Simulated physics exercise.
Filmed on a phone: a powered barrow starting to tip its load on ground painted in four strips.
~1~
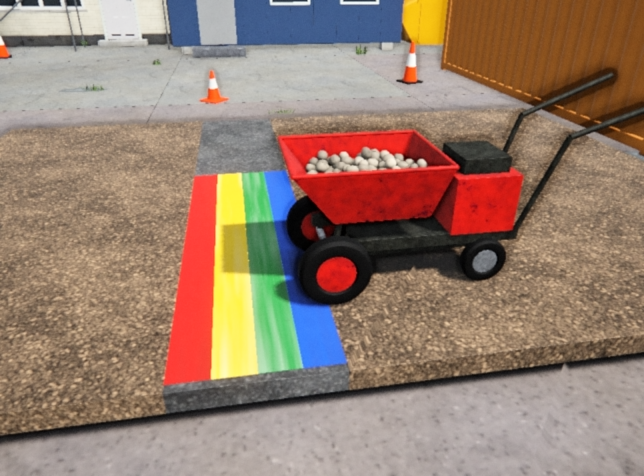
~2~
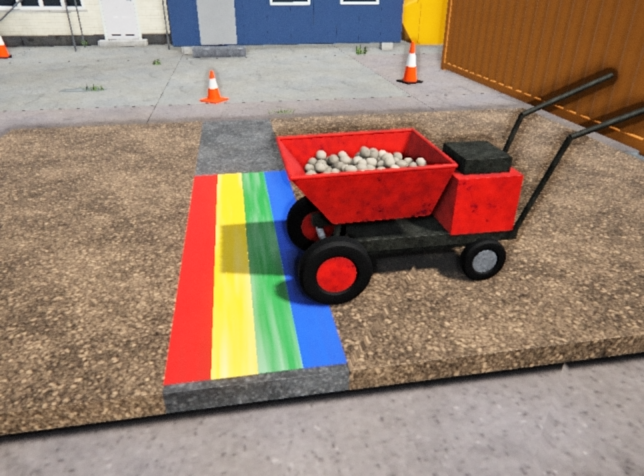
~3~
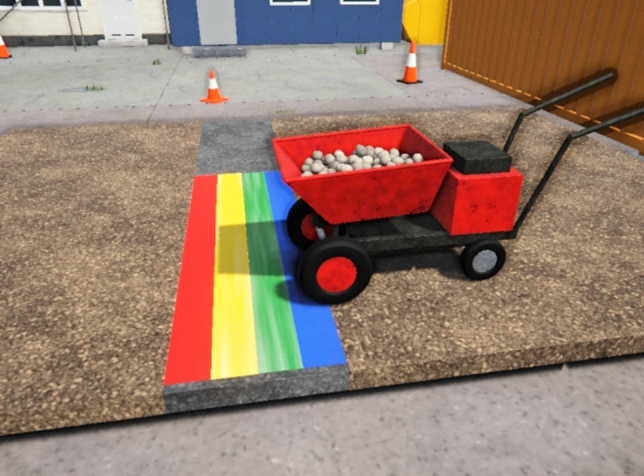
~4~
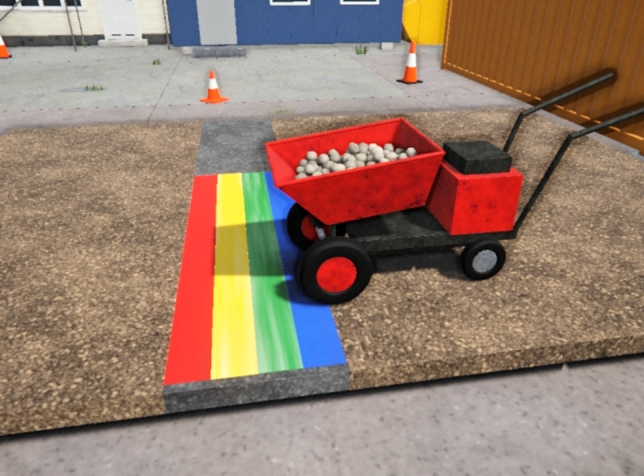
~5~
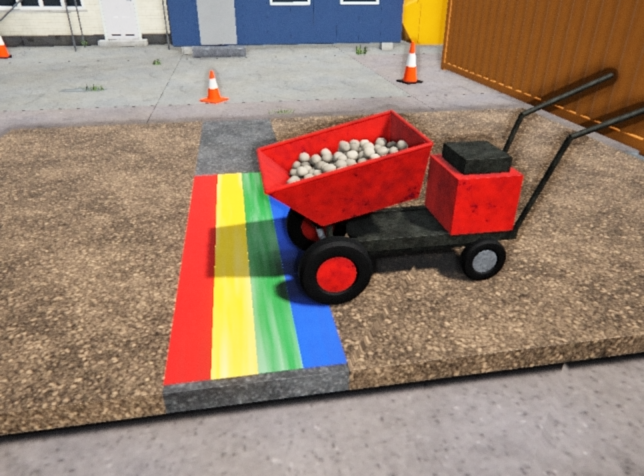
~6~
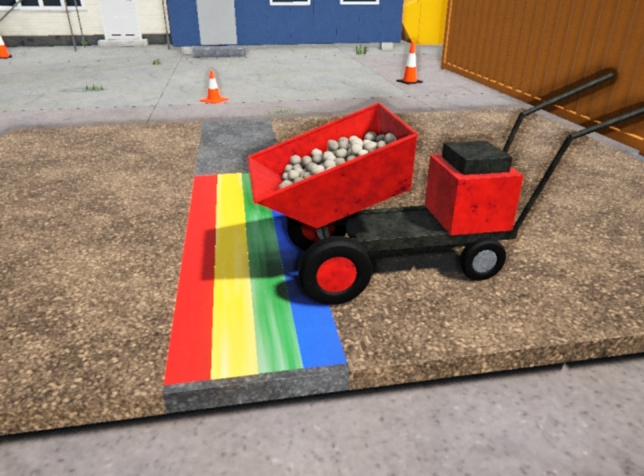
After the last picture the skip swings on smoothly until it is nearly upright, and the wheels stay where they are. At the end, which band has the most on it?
Most lies over the red band.
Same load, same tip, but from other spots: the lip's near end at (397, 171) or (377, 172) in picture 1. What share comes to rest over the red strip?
Roughly 0 per cent, and 10 per cent.
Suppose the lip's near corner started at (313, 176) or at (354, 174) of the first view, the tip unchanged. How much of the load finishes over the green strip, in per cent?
Roughly 0 per cent, and 20 per cent.
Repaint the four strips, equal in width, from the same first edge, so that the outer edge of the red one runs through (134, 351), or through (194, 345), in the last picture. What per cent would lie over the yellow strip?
Roughly 30 per cent, and 0 per cent.
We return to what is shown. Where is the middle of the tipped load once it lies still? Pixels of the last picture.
At about (187, 279).
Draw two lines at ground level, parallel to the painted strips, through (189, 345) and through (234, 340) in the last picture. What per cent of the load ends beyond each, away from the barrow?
About 40 and 70 per cent.
Soon, skip tipped steeply; all in the skip.
A while on, skip tipped right over; most in the skip; a stray few over the yellow strip; about a quarter over the red strip; a stray few off the paint.
Towards the end, skip tipped right over; about a quarter in the skip; a small part over the yellow strip; about a third over the red strip; about a quarter off the paint.
Finally, skip tipped right over; about a quarter in the skip; none over the blue strip; none over the green strip; a small part over the yellow strip; about a third over the red strip; about a quarter off the paint.
